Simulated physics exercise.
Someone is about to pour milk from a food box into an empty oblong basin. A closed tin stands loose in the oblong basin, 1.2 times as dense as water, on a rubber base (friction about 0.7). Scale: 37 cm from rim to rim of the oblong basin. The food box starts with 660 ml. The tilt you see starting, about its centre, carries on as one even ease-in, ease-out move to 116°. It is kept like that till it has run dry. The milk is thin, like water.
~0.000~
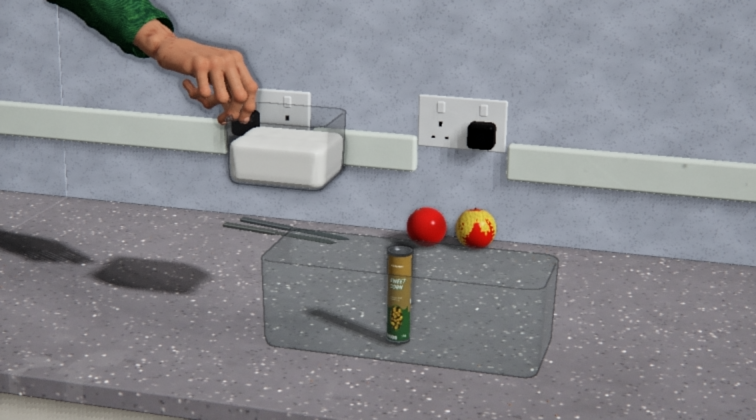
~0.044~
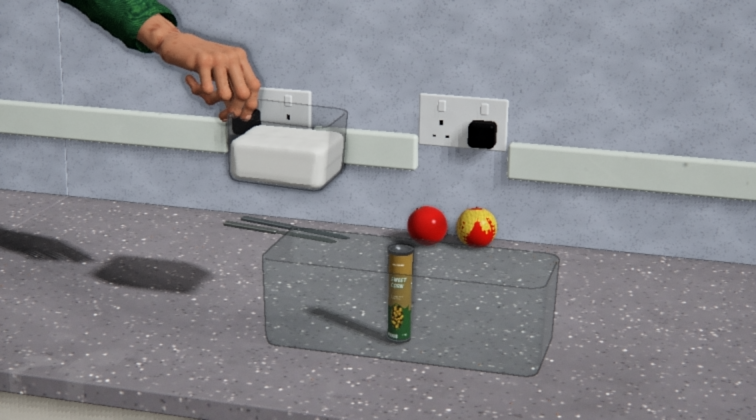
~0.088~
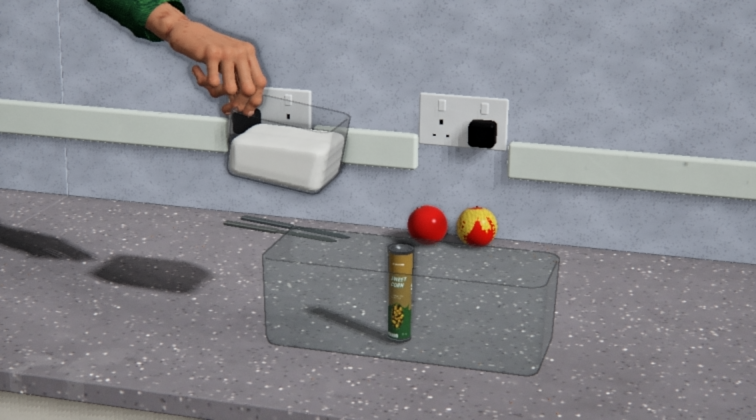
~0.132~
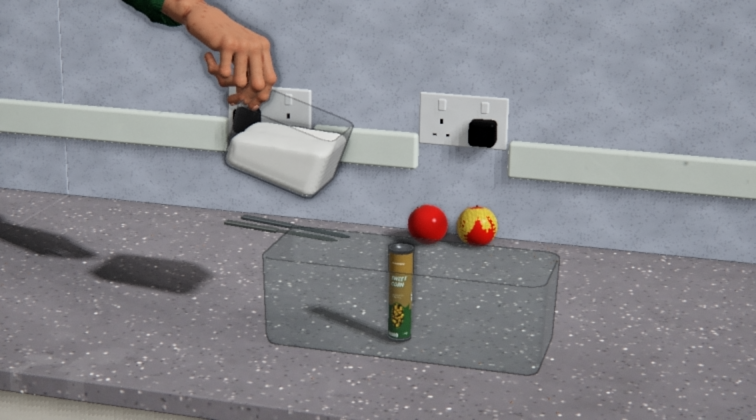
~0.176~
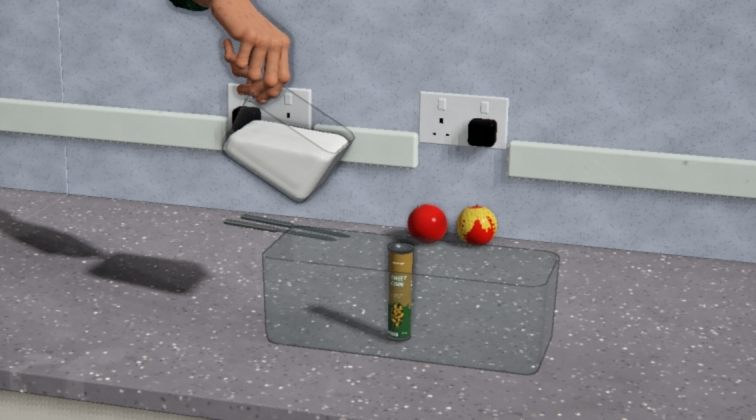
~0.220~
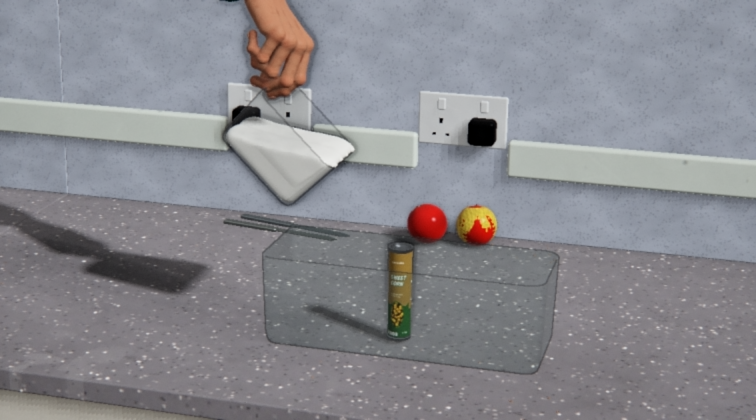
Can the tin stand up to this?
It stays up.
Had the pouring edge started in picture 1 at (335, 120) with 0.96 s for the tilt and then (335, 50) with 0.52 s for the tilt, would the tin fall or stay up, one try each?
First it remains upright; then it goes over.
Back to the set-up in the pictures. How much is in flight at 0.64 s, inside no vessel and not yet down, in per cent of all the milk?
Near 5 in a hundred.
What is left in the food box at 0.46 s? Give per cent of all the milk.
Some 18 per cent.
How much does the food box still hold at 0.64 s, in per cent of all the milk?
Near 2 in a hundred.
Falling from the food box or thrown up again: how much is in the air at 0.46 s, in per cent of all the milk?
Near 40 in a hundred.
By 0.46 s the tilt is 112° and 18 per cent is still to pour; the tin stands where it began.
By 0.64 s the tilt is 116° and 2 per cent is still to pour; the tin stands where it began.
By 0.82 s the tilt is 116° and 0 per cent is still to pour; the tin stands where it began.
By 1.02 s the tilt is 116° and 0 per cent is still to pour; the tin stands where it began.
At rest the tin stands where it began.
